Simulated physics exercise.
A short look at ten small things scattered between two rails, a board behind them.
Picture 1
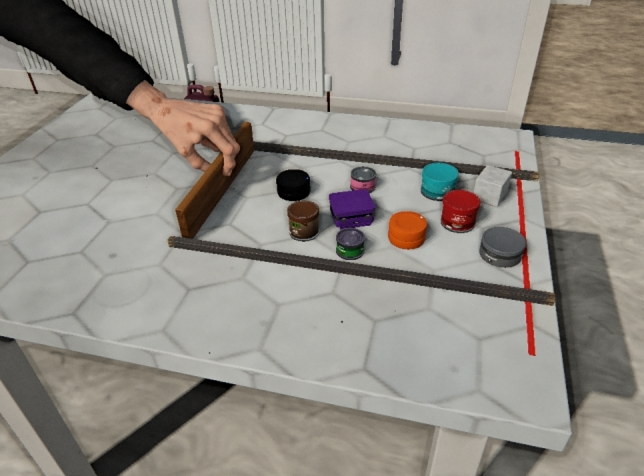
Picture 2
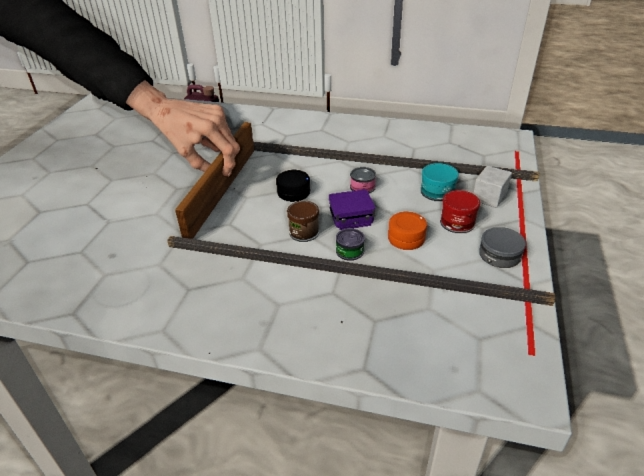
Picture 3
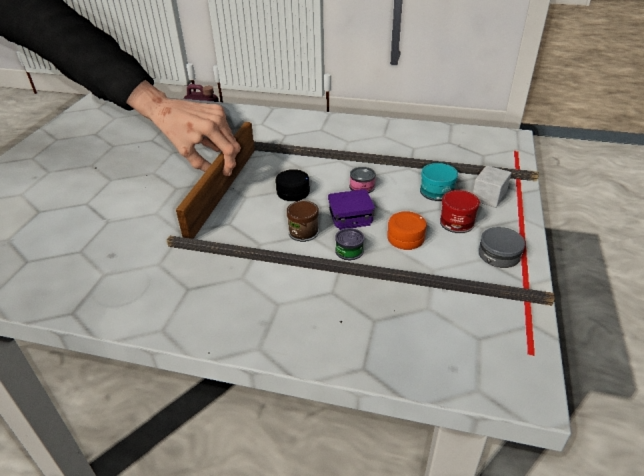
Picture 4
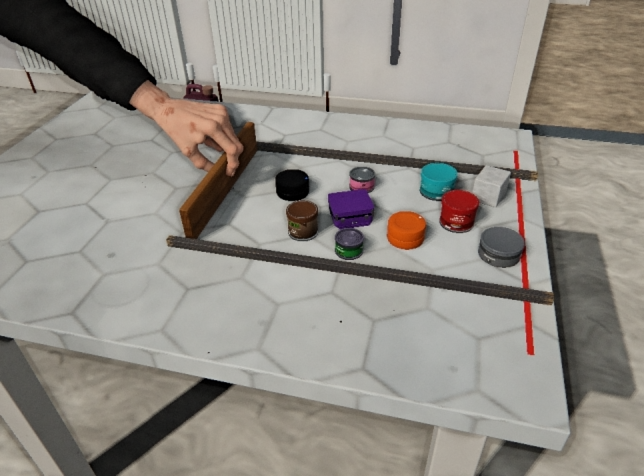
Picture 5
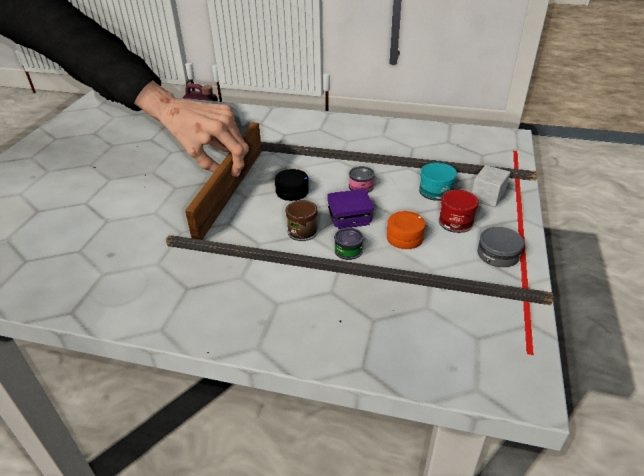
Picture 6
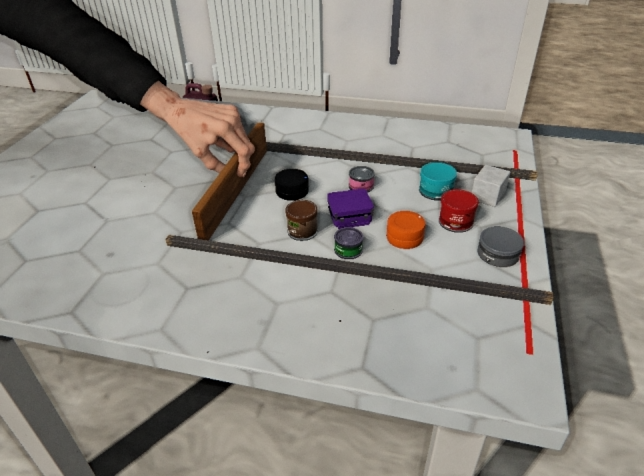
A hand in a dark sleeve grips a wooden board at the left of a white hexagon-patterned table, seen from above at an angle in a room with radiators. Between two dark rails sit black, brown, pink, purple, green, orange, turquoise, red and grey items and a white block, near a red line at right. The hand starts still, then slides the board slightly right, touching nothing, while the items and view stay still.
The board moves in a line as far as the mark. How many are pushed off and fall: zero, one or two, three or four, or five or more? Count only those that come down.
The number that fall off is five or more.
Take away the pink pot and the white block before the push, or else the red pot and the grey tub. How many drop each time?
First 4, then 4.
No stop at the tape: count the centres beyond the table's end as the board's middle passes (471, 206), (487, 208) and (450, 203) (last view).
Place by place, 2, 3 and 0.
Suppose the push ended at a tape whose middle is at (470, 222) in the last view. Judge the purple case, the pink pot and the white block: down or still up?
The purple case holds on; the pink pot holds on; the white block falls.
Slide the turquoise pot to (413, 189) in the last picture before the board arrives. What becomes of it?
From there it is lost.
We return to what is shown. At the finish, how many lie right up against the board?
4 of them.
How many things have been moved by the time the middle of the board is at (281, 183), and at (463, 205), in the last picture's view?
1 and 10.
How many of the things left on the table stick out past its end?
4 of them.
Soon after, none off yet; grey tub at rest near (500, 247); white block at rest near (490, 186); red pot at rest near (458, 211).
Then, none off yet; grey tub moved about its own width near (559, 252); white block moved well along near (546, 192); red pot moved well along near (527, 211).
By the end, the number that fall off is five or more; fallen, purple case, orange lid, turquoise pot, red pot, white block and grey tub.
